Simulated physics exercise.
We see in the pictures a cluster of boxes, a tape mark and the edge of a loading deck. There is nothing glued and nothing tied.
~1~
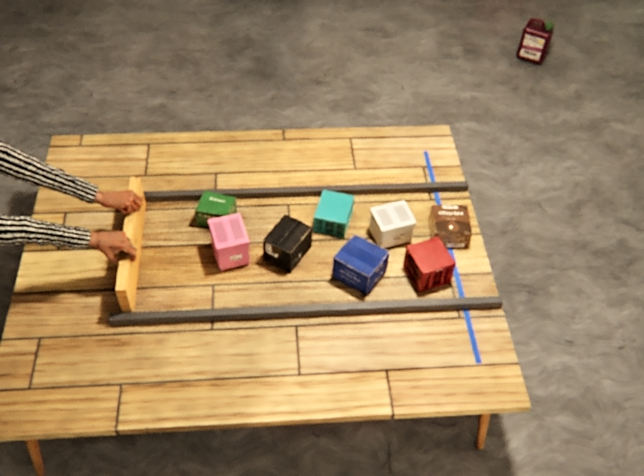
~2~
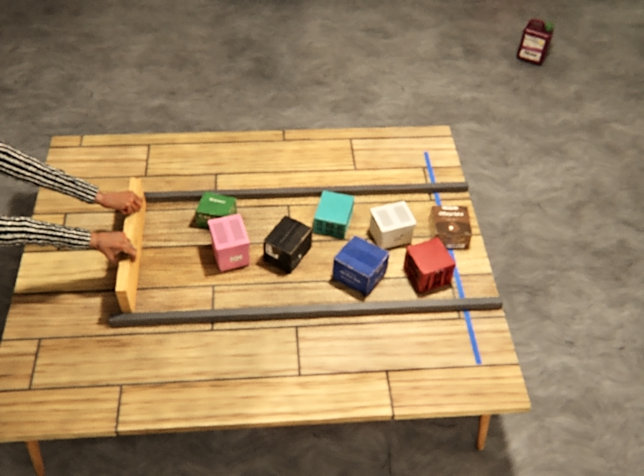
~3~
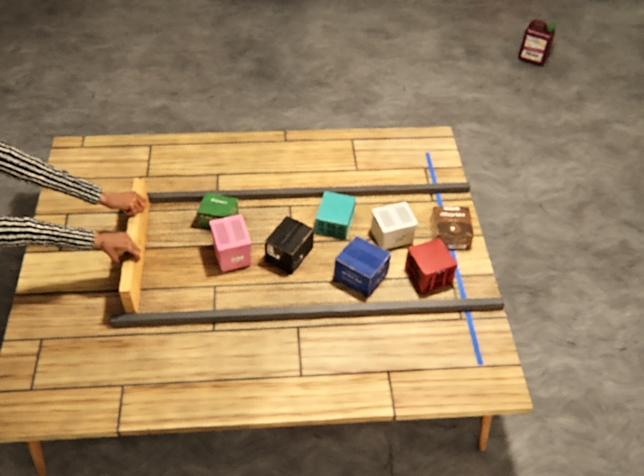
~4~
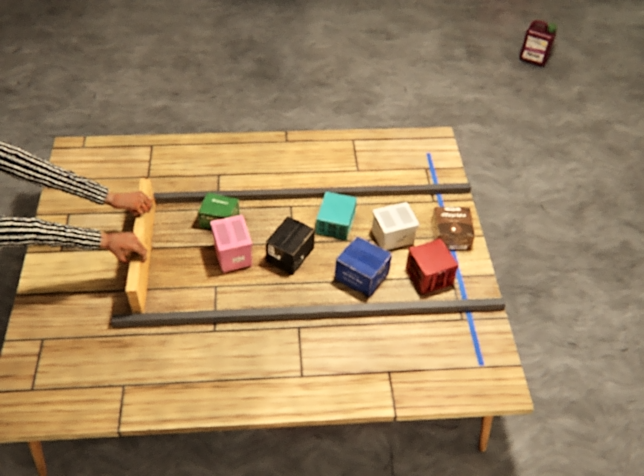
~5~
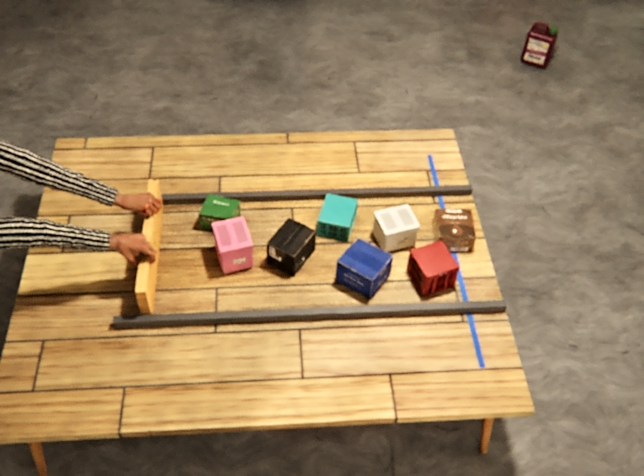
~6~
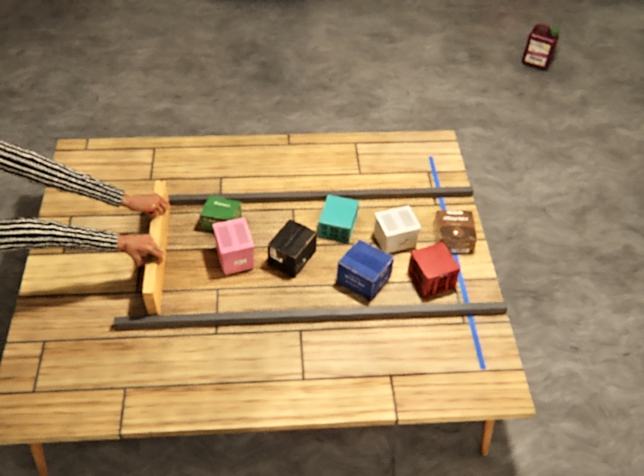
Two hands in striped sleeves slid an upright wooden plank a short way right between two dark rails on a table, while the colourful boxes ahead of it, some near a blue tape line, stayed put.
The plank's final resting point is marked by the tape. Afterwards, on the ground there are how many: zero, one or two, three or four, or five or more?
The push is going to send five or more over the edge.
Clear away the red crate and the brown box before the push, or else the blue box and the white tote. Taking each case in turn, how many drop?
Result: 3 in the first case, with 3 in the second.
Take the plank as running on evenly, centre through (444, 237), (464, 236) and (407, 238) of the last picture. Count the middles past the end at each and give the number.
It comes out as 5, then 5, then 2.
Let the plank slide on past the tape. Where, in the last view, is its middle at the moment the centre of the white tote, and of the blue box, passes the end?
The middle is at (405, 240) when it's the white tote, and at (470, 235) when it's the blue box.
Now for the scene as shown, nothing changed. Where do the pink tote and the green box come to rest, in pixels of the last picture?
In the last picture the pink tote sits at (473, 241) while the green box sits at (462, 205).
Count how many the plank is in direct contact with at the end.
All in all, 3.
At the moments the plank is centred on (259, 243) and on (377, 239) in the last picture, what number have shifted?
That gives 3 for the first and 8 for the second.
A little later, none off yet; brown box at rest near (455, 232); red crate at rest near (433, 270); white tote at rest near (396, 231).
Next, none off yet; brown box shifted a little near (474, 232); red crate at rest near (433, 270); white tote shifted about its own width near (438, 232).
When it is over, the number that fall off is five or more; down, black box, turquoise crate, white tote, red crate and brown box.
